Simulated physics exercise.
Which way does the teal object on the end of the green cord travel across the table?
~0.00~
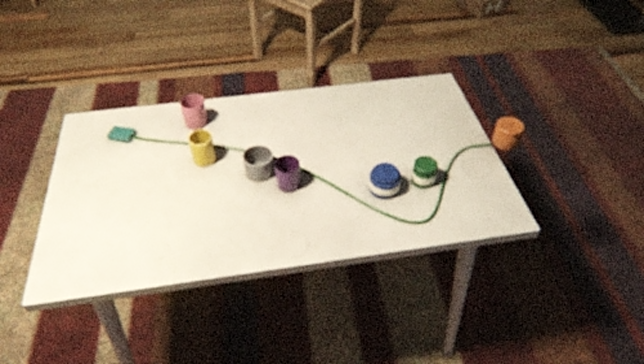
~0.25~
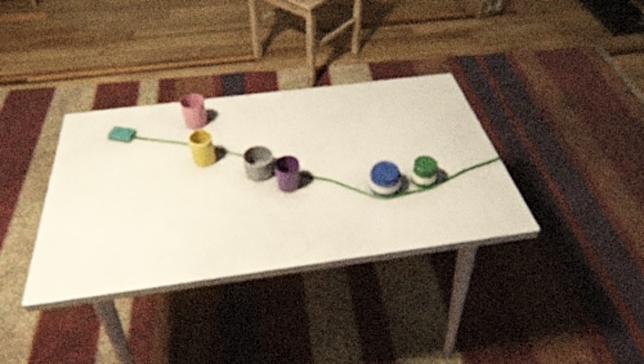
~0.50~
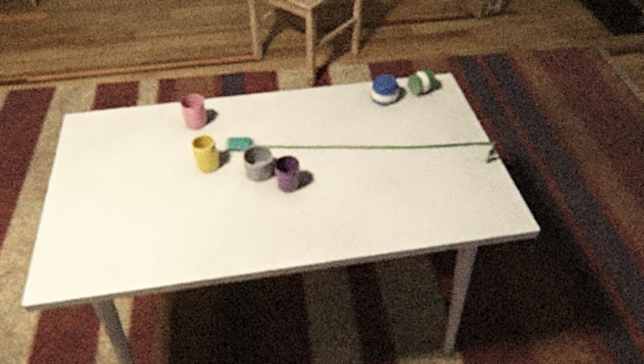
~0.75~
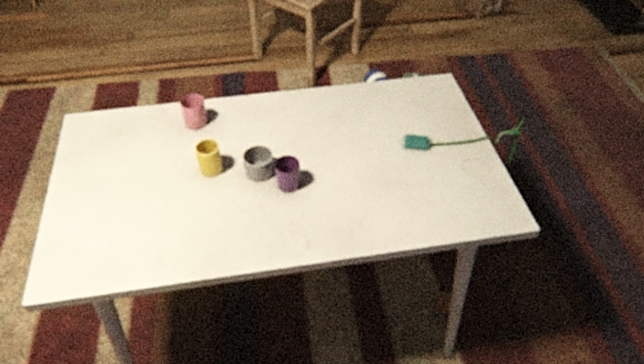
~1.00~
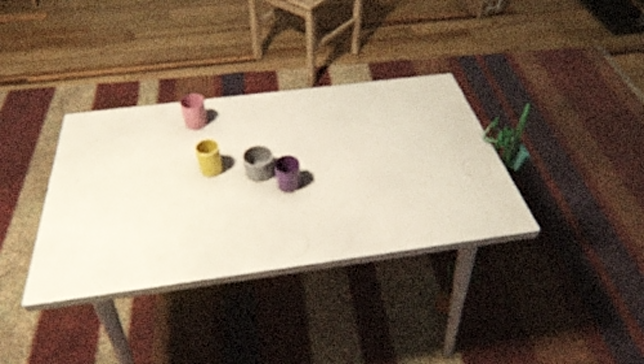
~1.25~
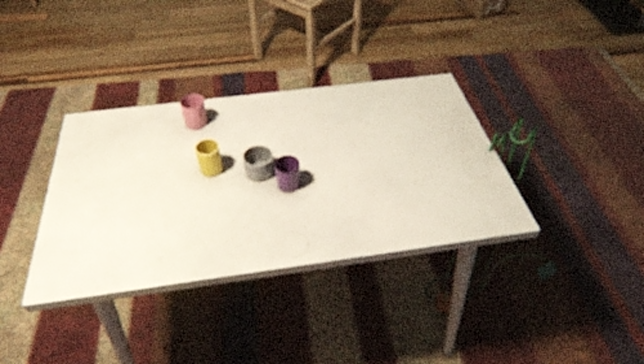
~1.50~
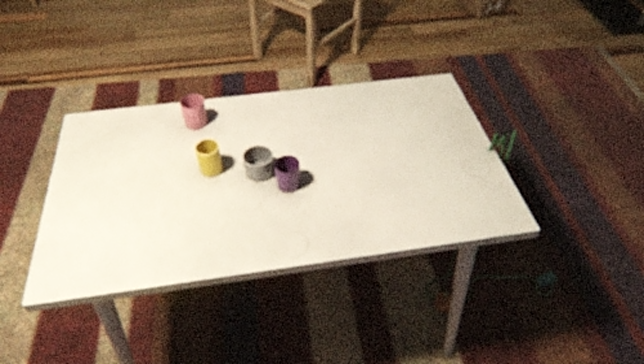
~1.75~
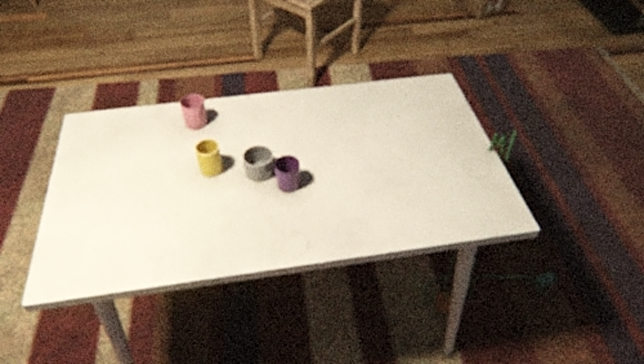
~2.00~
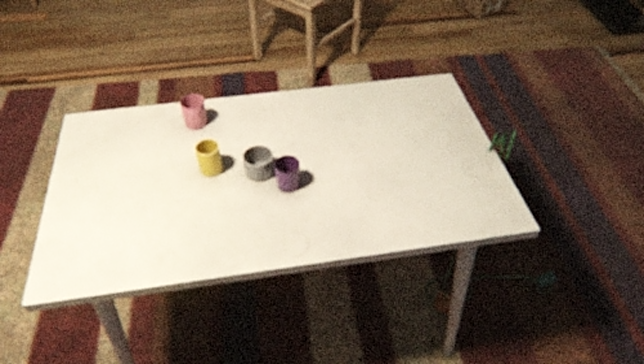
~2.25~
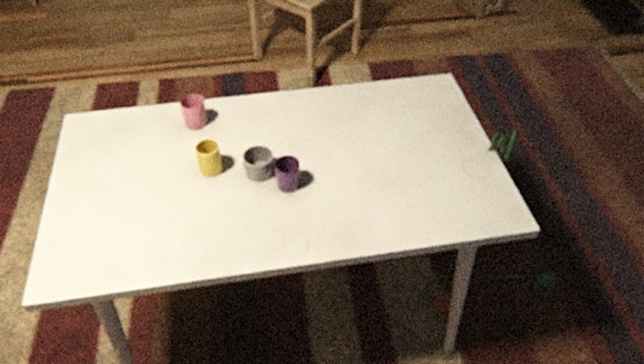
The teal object slides to the right across the table as the cord pulls along, and it goes off the right edge.
